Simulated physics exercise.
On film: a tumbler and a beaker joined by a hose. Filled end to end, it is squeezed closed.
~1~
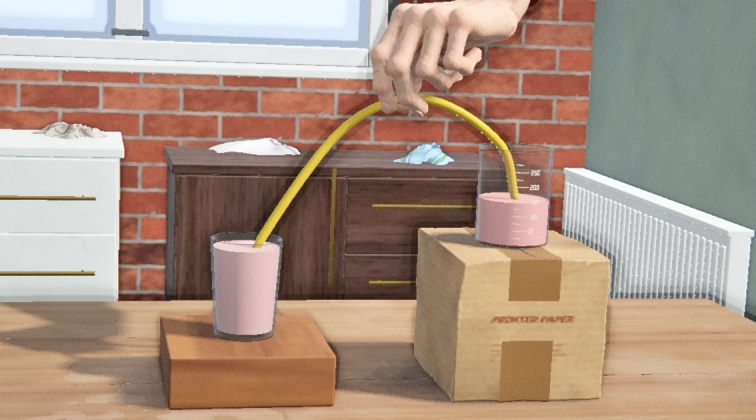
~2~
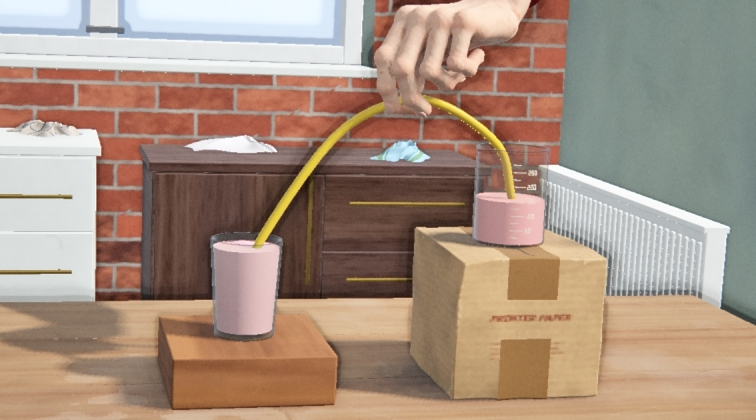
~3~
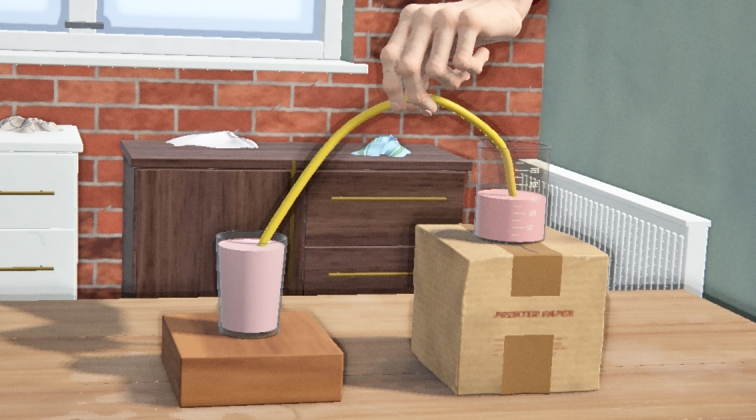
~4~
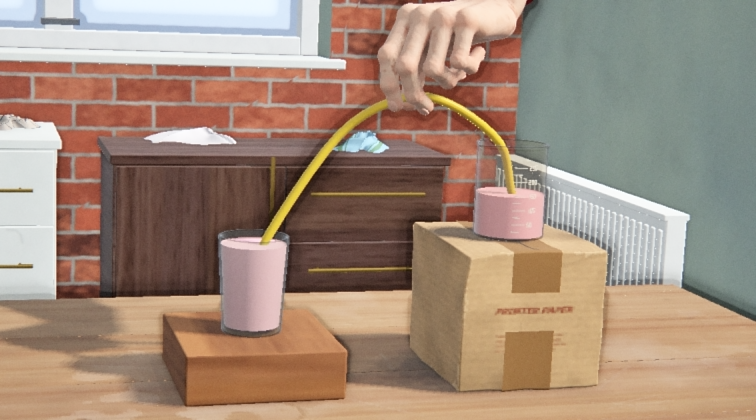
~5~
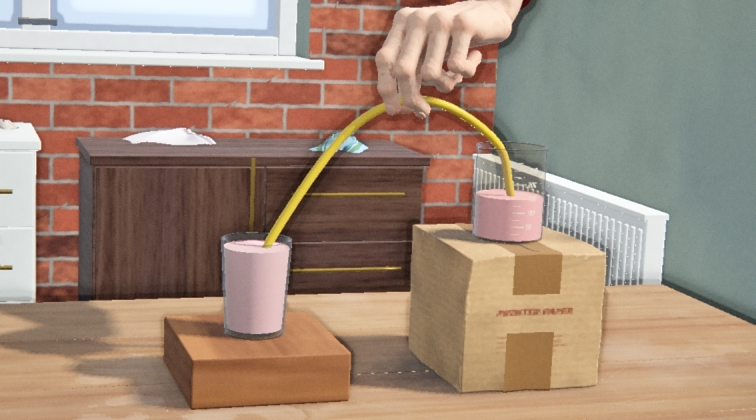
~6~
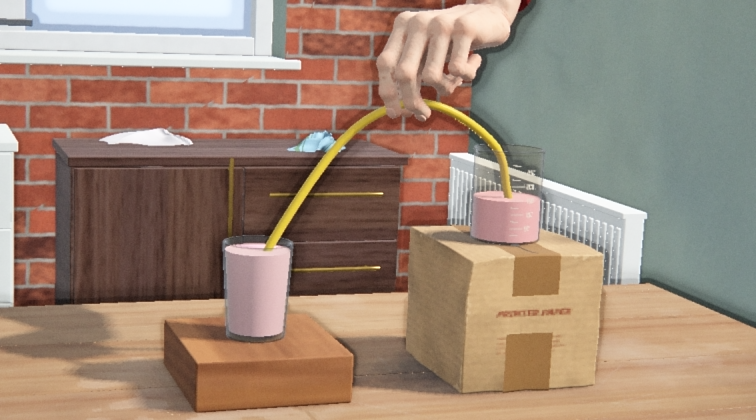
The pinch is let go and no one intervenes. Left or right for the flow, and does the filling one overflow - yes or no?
It flows: Left; one that fills: Yes.
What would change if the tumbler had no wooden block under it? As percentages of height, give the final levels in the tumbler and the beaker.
They settle near 100 per cent and 15 per cent of their heights, in that order.
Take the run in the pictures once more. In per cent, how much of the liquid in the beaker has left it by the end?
About 65 per cent.
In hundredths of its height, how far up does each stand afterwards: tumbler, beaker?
In order, 100 percent then 15 percent.
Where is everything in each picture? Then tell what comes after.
The first frame shows still shut; tumbler (245, 283) nearly full, up on the wooden block; beaker (514, 193) about half full, up on the box.
In the second frame, the hose is pinched; tumbler nearly full, surface at (247, 248); beaker about half full, surface at (510, 199).
The third frame shows nothing flows; tumbler (250, 281) nearly full; beaker (512, 190) about half full.
The fourth frame shows fingers on the hose; tumbler nearly full, surface at (254, 245); beaker about half full, surface at (510, 194).
The fifth frame shows still shut; tumbler (255, 283) nearly full, up on the wooden block; beaker (510, 190) about half full, up on the box.
In the sixth frame, the hose is pinched; tumbler nearly full, surface at (258, 251); beaker about half full, surface at (507, 198).
Shortly, the tumbler is full to the brim; the beaker is about a third full; the lower one has lost some.
Then, the tumbler is full to the brim; the beaker is about a quarter full; the lower one has lost some.
At the finish, the tumbler is full to the brim; the beaker is nearly empty; the lower one has lost some.
